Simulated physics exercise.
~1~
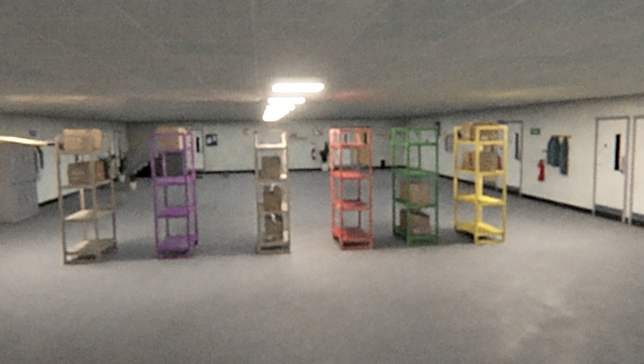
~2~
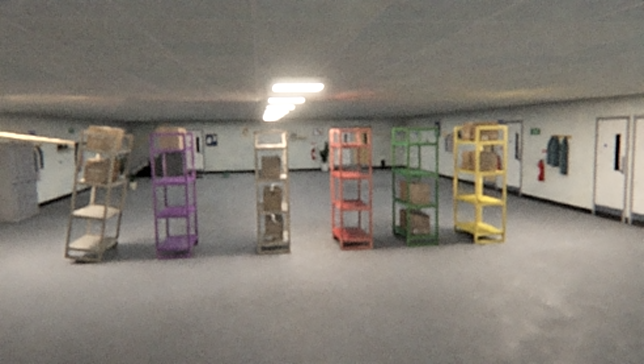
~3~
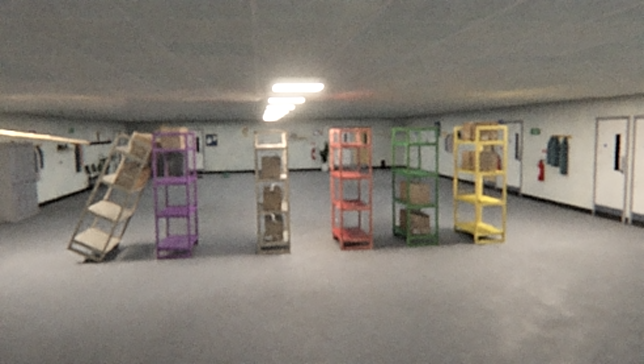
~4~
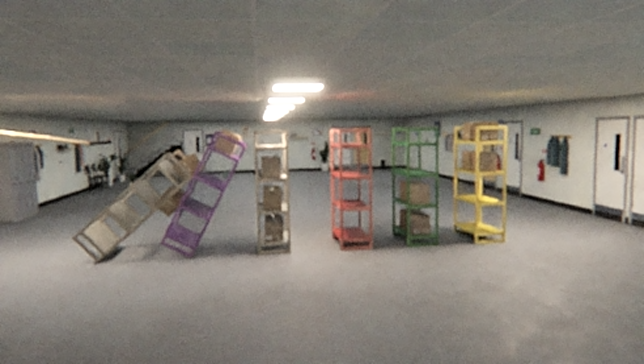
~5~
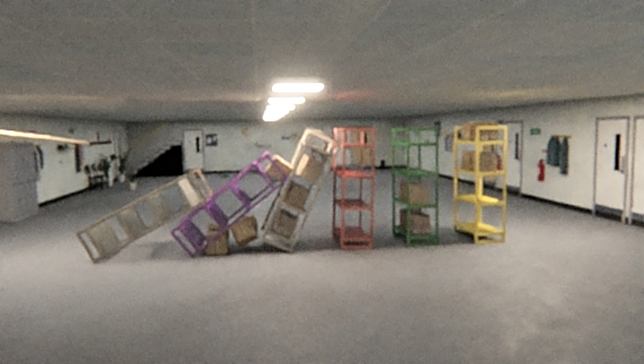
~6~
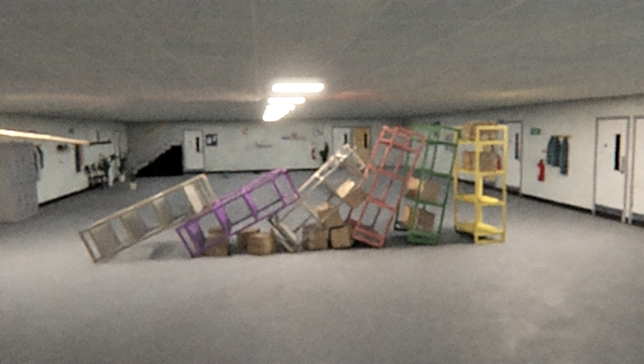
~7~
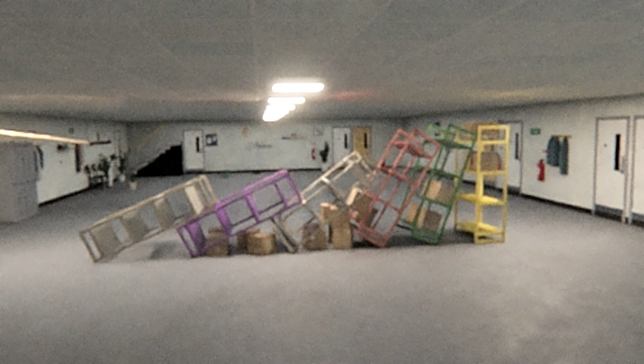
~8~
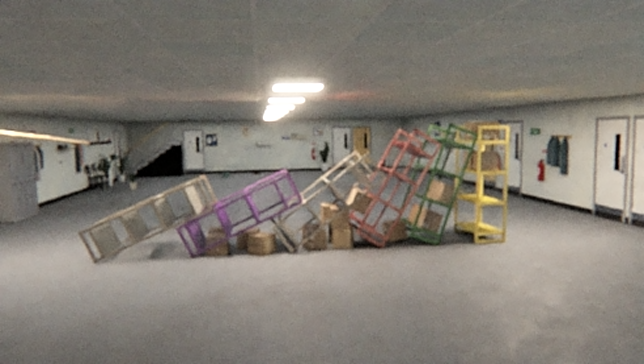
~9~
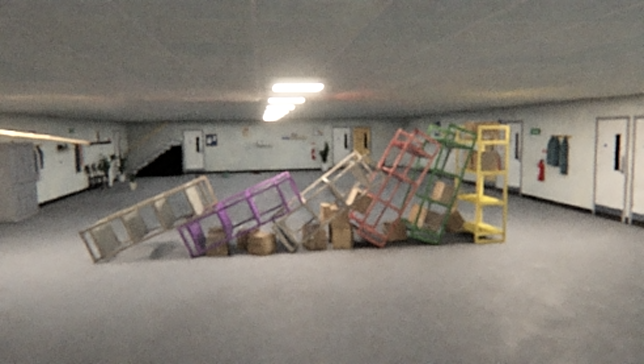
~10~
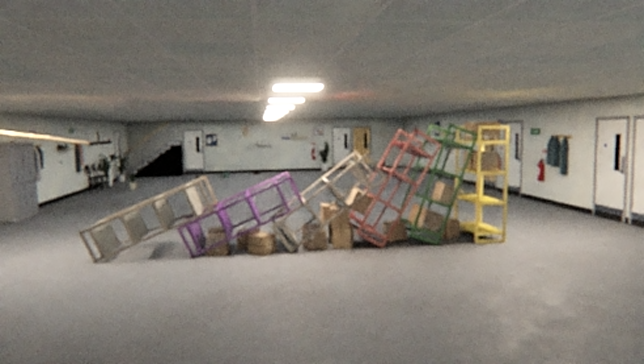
The leftmost shelf tips right and topples the racks in turn, leaving only yellow upright.
